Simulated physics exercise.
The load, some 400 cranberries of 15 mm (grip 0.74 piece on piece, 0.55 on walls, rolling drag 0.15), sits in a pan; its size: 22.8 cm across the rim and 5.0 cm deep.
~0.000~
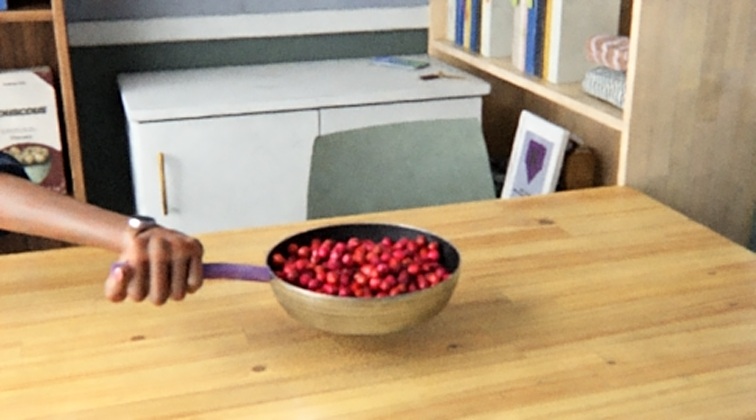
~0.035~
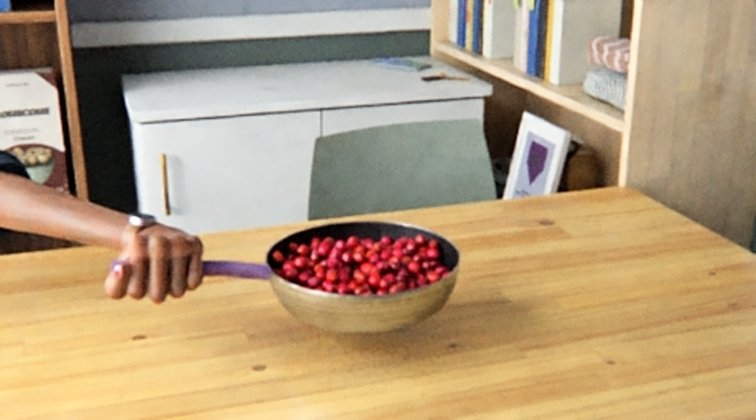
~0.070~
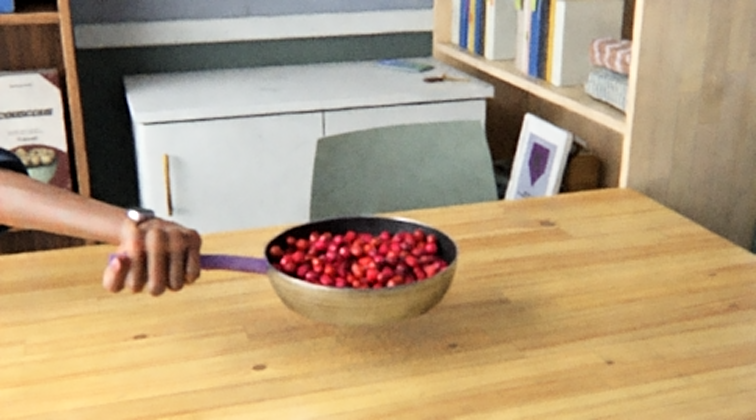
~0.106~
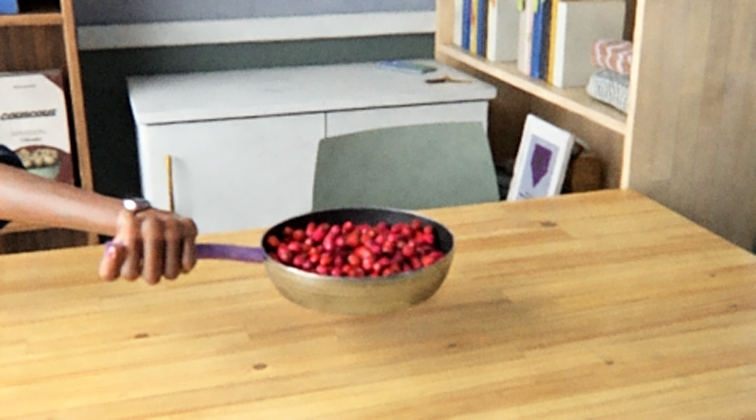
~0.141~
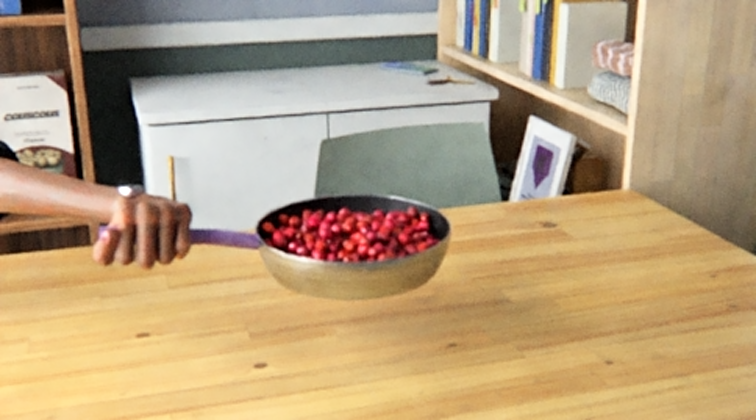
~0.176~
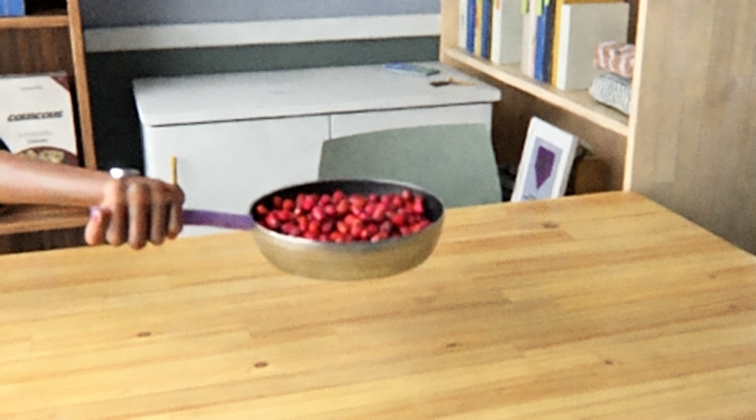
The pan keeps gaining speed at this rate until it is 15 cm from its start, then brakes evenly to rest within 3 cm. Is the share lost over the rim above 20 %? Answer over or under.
Share lost over the rim, set against 20 %: Under.
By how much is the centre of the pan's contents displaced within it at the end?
Some 2.5 cm.
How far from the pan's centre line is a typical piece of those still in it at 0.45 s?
Roughly 6.5 cm.
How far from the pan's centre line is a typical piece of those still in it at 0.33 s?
Some 7.0 cm.
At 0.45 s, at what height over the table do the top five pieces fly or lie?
Roughly 29 cm.
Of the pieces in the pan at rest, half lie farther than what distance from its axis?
Roughly 7.0 cm.
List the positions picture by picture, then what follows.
Pan at (364, 304); tilt 0 degrees; moved 0.0 cm; top of the load at (354, 245), in the first frame.
Pan at (364, 302); tilt 0 degrees; moved 0.3 cm; top of the load at (354, 243), in the second frame.
Pan at (362, 295); tilt 0 degrees; moved 1.1 cm; top of the load at (386, 238), in the third frame.
Pan at (358, 284); tilt 0 degrees; moved 2.4 cm; top of the load at (383, 229), in the fourth frame.
Pan at (354, 269); tilt 0 degrees; moved 4.3 cm; top of the load at (321, 216), in the fifth frame.
Pan at (348, 249); tilt 0 degrees; moved 6.7 cm; top of the load at (315, 200). Its speed is now 0.77 m/s, in the sixth frame.
Then, at 0.33 s, pan 100 %; middle of the pieces not yet landed near (304, 128).
After 0.45 s, pan 100 %; middle of the pieces not yet landed near (285, 139).
After 0.57 s, pan 100 %; middle of the pieces not yet landed near (289, 145).
Then, at 0.68 s, pan 100 %; middle of the pieces not yet landed near (292, 144).
In the end, at 1.0 s, pan 100 %.
